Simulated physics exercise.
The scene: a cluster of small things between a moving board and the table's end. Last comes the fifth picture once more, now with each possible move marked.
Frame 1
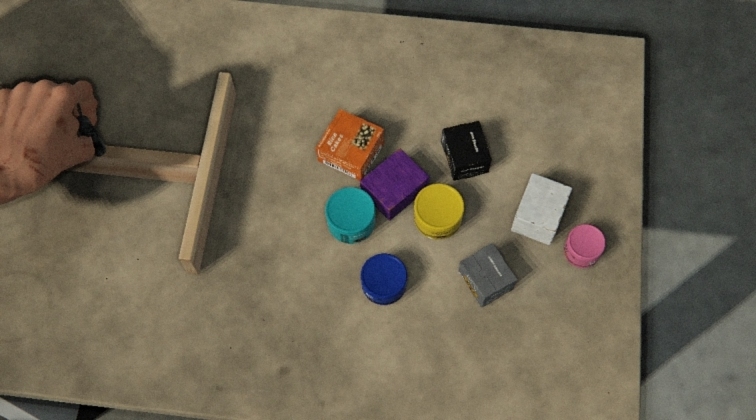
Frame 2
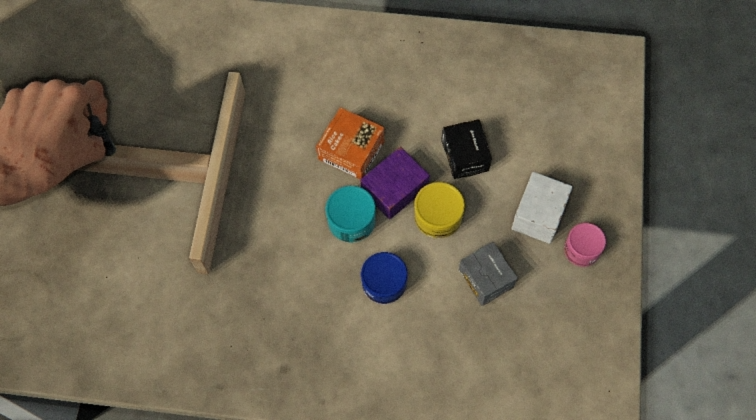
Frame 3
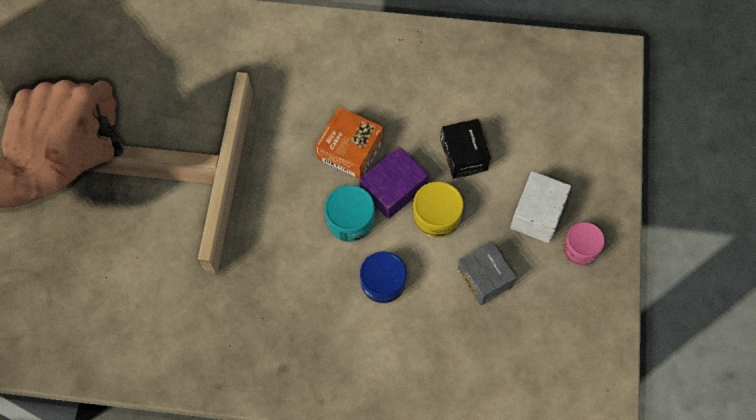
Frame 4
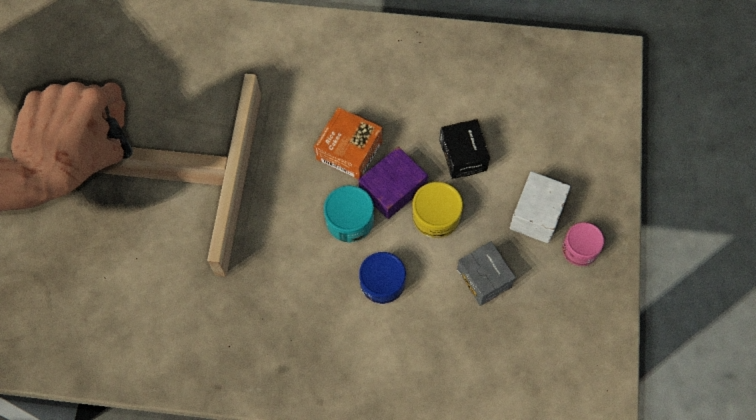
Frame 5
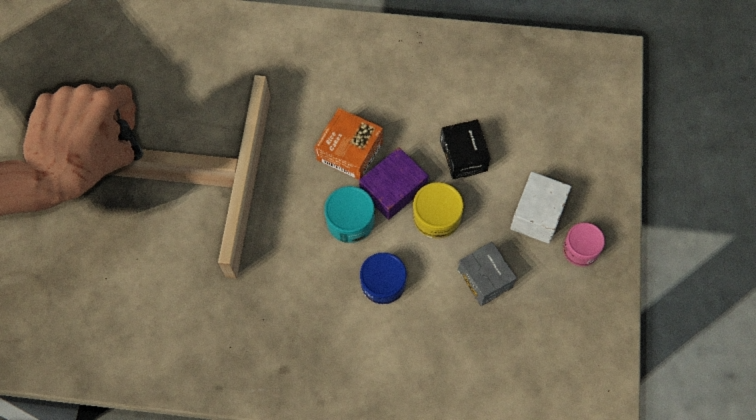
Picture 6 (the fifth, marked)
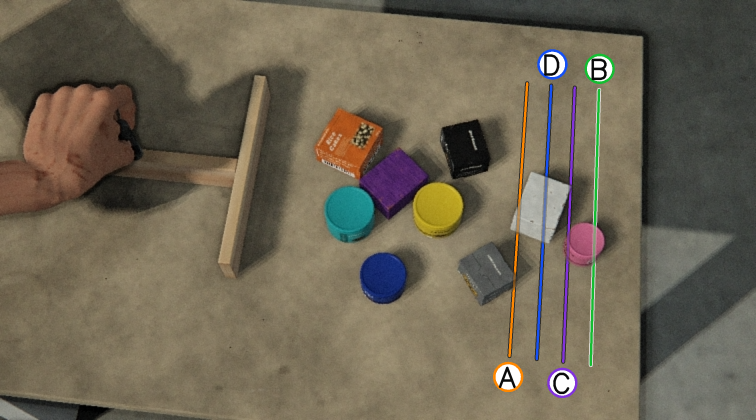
A hand slides a wooden board slowly right toward a cluster of colourful jars and small boxes.
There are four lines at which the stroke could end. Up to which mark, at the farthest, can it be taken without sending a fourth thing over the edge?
It can go as far as C.
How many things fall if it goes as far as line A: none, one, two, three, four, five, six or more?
In all, none.
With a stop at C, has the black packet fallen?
By then, yes.
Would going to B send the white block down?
By then, yes.
On the marked copy, A at (519, 211); B at (595, 219); C at (569, 216); D at (545, 214).
Taking C. A third of the way, board (359, 177); orange packet (400, 127); yellow jar (442, 214).
Two thirds of the way, board (477, 189); pink jar (591, 247); white block (587, 202).
When it is over, board (571, 198); white block over the edge; black packet over the edge; two fallen.
As for the rest, A is within the limit but short; B drops four; D is within the limit but short.
